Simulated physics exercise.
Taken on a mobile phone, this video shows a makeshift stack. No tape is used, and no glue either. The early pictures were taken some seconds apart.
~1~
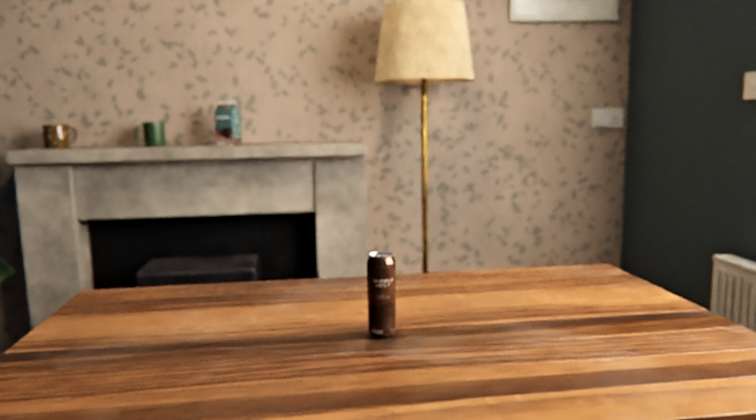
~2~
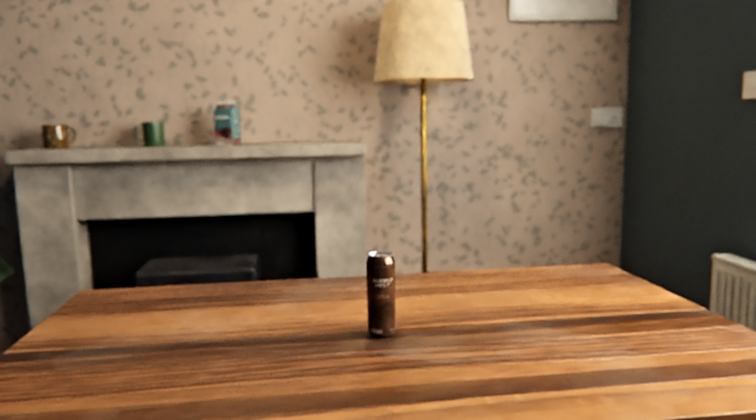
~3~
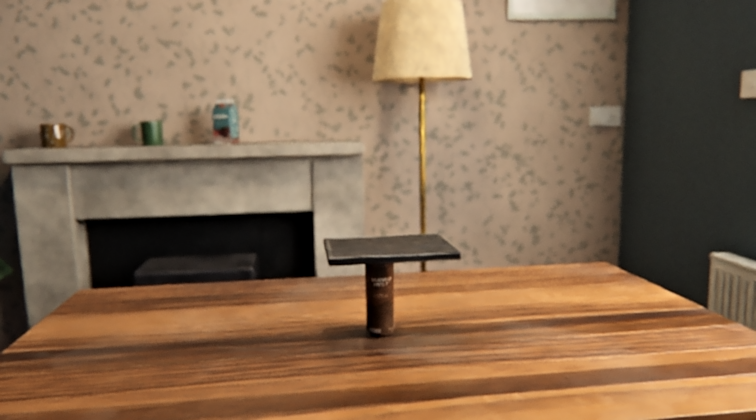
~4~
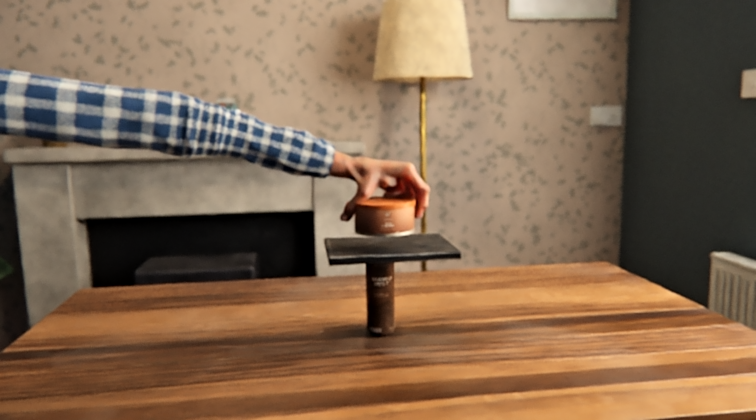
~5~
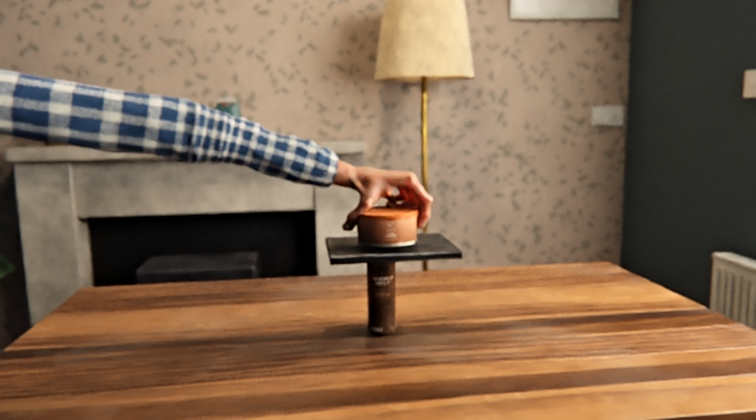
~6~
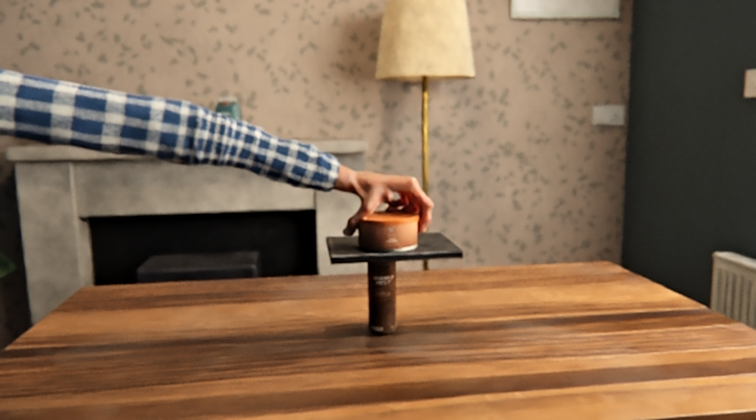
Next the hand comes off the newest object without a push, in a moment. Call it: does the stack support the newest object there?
Yes, it does.
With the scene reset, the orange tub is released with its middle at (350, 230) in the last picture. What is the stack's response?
Outcome: Stable.
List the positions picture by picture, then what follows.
In the first picture, the last thing is not in view yet.
In the second picture, the last thing is not in view yet.
In the third picture, the last thing is not in view yet; black lid (388, 248).
The fourth picture shows still above its spot; orange tub (384, 216); black lid (389, 248).
The fifth picture shows still above its spot; orange tub (387, 225); black lid (390, 247).
The sixth picture shows in place under the hand; orange tub (388, 231); black lid (391, 247).
Then, 0.80 s past the last view, nothing moves.
Then, 1.70 s past the last view, orange tub resting near (388, 231).
Finally, all 3 still in place. Final places as the last picture's camera would see them, orange tub near (388, 231). The stack stays up.
